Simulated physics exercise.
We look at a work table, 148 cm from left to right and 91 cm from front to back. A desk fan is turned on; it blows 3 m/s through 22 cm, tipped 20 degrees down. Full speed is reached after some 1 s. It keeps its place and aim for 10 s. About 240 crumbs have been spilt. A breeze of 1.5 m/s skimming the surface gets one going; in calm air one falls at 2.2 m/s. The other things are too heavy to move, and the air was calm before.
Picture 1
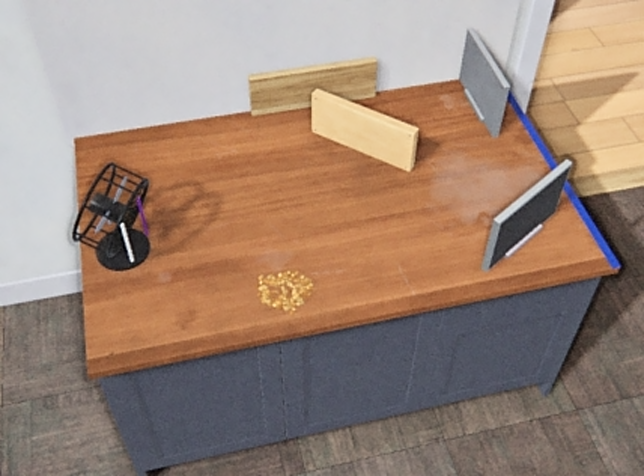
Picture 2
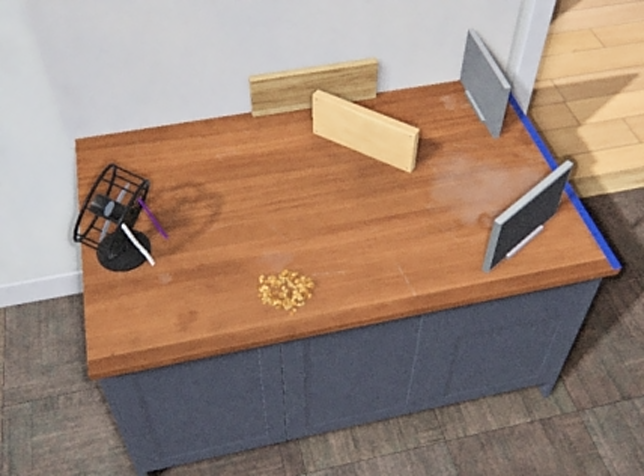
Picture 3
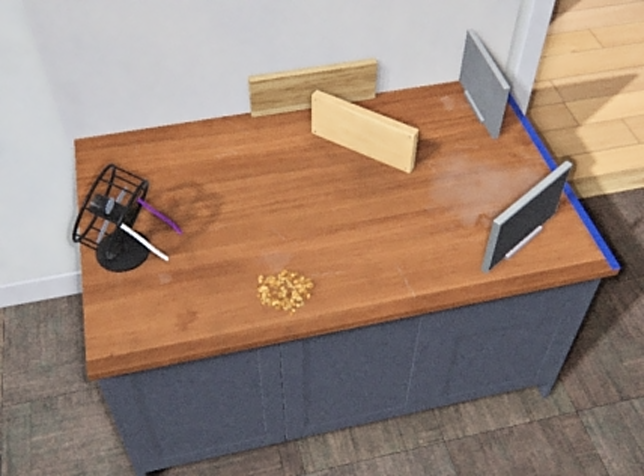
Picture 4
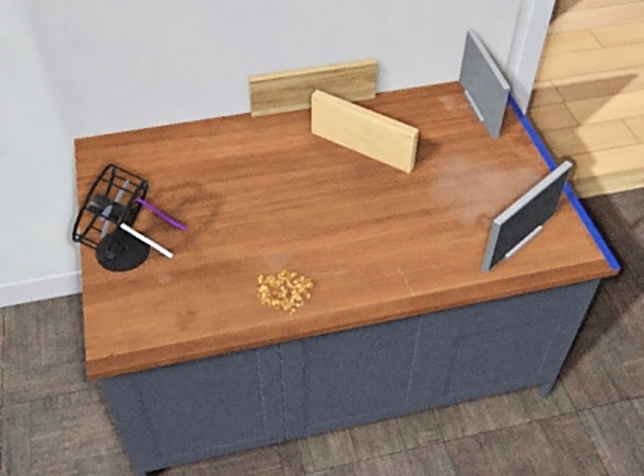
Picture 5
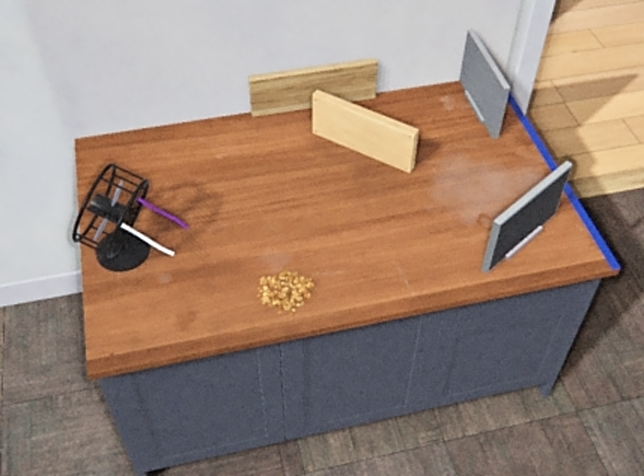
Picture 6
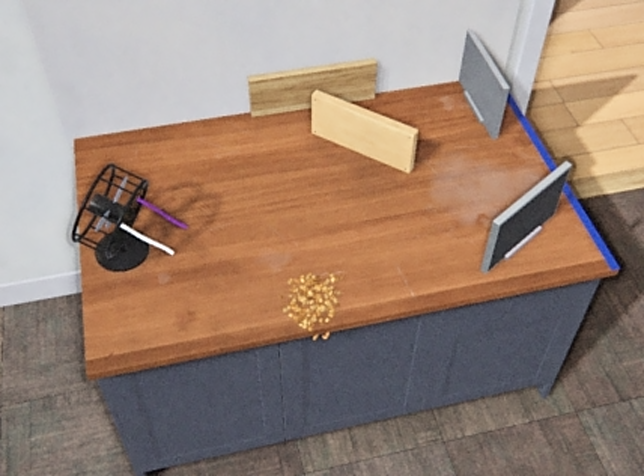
The footage shows a desk fan on a wooden-topped work table with upright boards and laptops, its white and purple streamers lifting outward to the right before the still golden crumbs shift rightward and spread toward the front edge.
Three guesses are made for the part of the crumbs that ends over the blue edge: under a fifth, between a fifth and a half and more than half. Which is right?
By then not even a fifth are over the blue edge.
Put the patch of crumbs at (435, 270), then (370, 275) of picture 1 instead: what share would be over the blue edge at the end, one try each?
In that order: 2 %, 0 %.
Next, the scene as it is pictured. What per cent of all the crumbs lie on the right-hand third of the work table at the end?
Some 0 per cent.
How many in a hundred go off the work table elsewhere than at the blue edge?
Near 100 %.
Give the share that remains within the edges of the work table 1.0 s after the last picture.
Near 0 %.
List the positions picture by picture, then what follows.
In the first picture, the middle of the crumbs is near (286, 292), none has stirred yet and the mouth of the desk fan is at (112, 210).
In the second picture, the middle of the crumbs is near (287, 291), none has stirred yet and the blue edge is centred on (553, 160).
In the third picture, the middle of the crumbs is near (286, 292), none has stirred yet, the top of a board is at (364, 112) and the top of a laptop is at (534, 191).
In the fourth picture, the middle of the crumbs is near (286, 292) and none has stirred yet.
In the fifth picture, the middle of the crumbs is near (286, 292) and none has stirred yet.
In the sixth picture, the middle of the crumbs is near (313, 302), the farthest in sight from the desk fan is at (328, 335) and about 90 % have left their places.
Then, 1.0 s after the last picture the count stands so, 0 % are over the blue edge.
Then, 2.2 s after the last picture the count stands so, 0 % are over the blue edge.
Then, 4.6 s after the last picture the count stands so, 0 % are over the blue edge.
Then, 9.1 s after the last picture, at the end, 0 % are over the blue edge.
